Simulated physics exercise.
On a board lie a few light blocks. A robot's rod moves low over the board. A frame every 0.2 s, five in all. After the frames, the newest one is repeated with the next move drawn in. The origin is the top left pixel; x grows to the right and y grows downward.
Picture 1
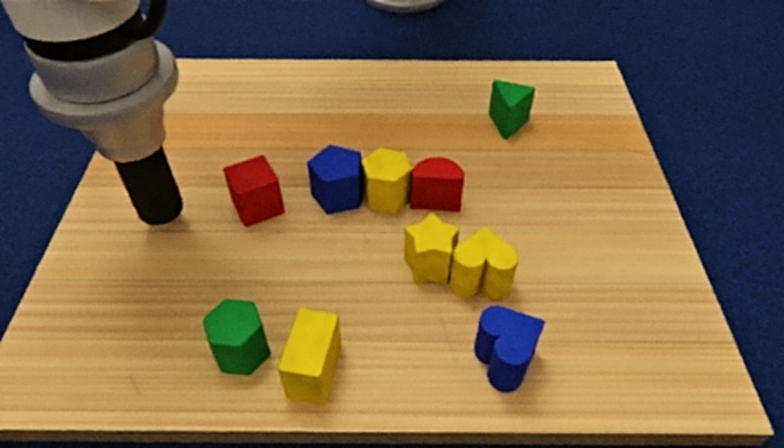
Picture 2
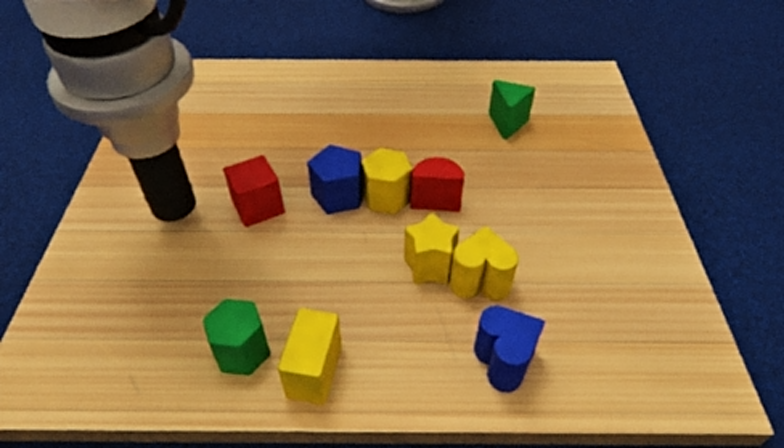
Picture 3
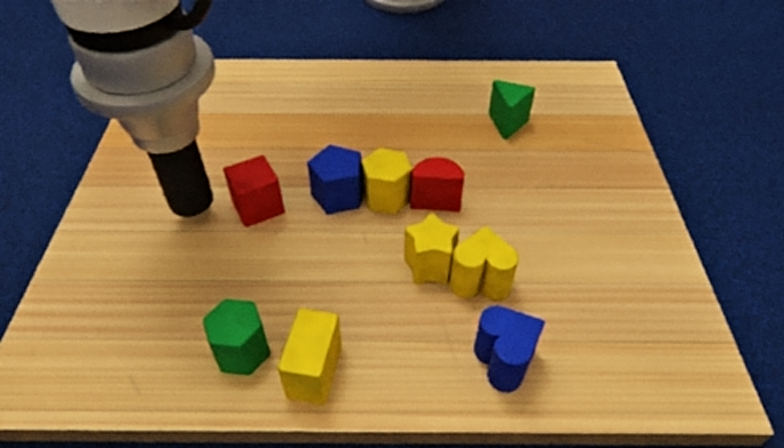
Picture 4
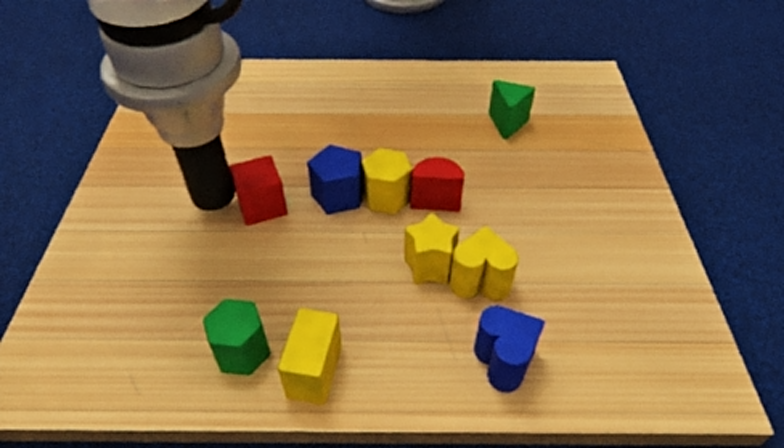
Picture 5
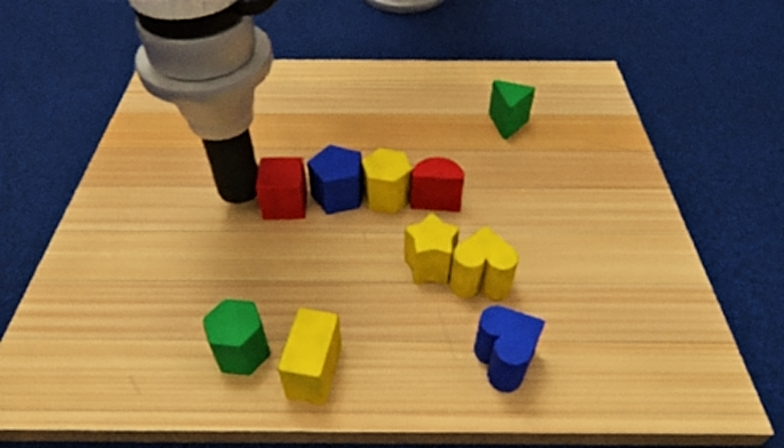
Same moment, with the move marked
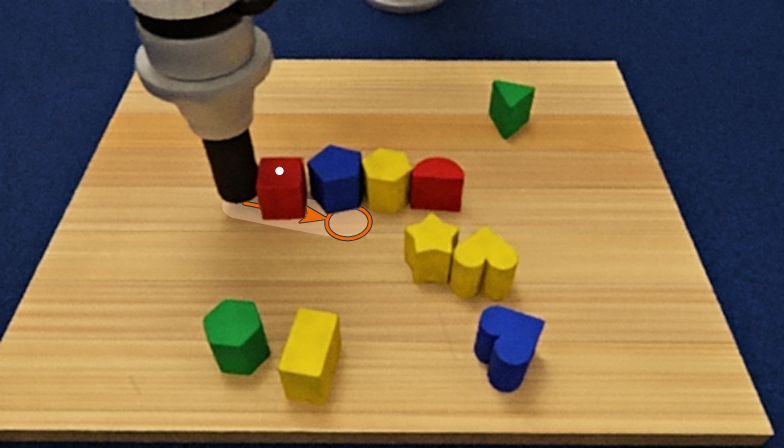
A robot's dark rod moves right over the board and pushes the red block rightward.
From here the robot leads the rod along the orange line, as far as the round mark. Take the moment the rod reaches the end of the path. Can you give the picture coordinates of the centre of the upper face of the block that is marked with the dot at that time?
Just about (367, 161).
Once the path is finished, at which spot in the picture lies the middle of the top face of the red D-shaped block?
It will likely be found at (461, 173).
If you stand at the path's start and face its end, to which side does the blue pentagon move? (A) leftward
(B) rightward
(A)
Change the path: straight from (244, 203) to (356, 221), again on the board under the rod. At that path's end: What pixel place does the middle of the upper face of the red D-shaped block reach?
The point I'd pick in the picture is (468, 174).
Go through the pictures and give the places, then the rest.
The first picture shows tip of the rod (161, 210), middles of tops, red four-sided block (250, 173), blue pentagon (336, 162), yellow hexagonal block (387, 164), red D-shaped block (439, 168).
The second picture shows rod (174, 207), nothing pushed.
The third picture shows rod (192, 202), nothing pushed.
The fourth picture shows rod (214, 196), red four-sided block (255, 173).
The fifth picture shows rod (240, 189), red four-sided block (280, 171), blue pentagon (336, 162), yellow hexagonal block (387, 164), red D-shaped block (439, 168).
The line goes from (244, 203) directly to (348, 222); the dot is on the red four-sided block.
The first path, step by step. One third of the way, rod (275, 196); red four-sided block (316, 167), turned 30° anticlockwise; blue pentagon (358, 152); yellow hexagonal block (404, 163), turned 30° clockwise; red D-shaped block (449, 170), turned 20° anticlockwise.
Two thirds of the way, rod (312, 203); red four-sided block (346, 164), turned 50° anticlockwise; blue pentagon (379, 142), turned 15° anticlockwise; yellow hexagonal block (420, 162), turned 55° clockwise; red D-shaped block (461, 173), turned 30° anticlockwise.
At the end, rod (347, 209); red four-sided block (366, 161), turned 65° anticlockwise; blue pentagon (389, 135), turned 30° anticlockwise; yellow hexagonal block (420, 162), turned 60° clockwise; red D-shaped block (461, 173), turned 30° anticlockwise.
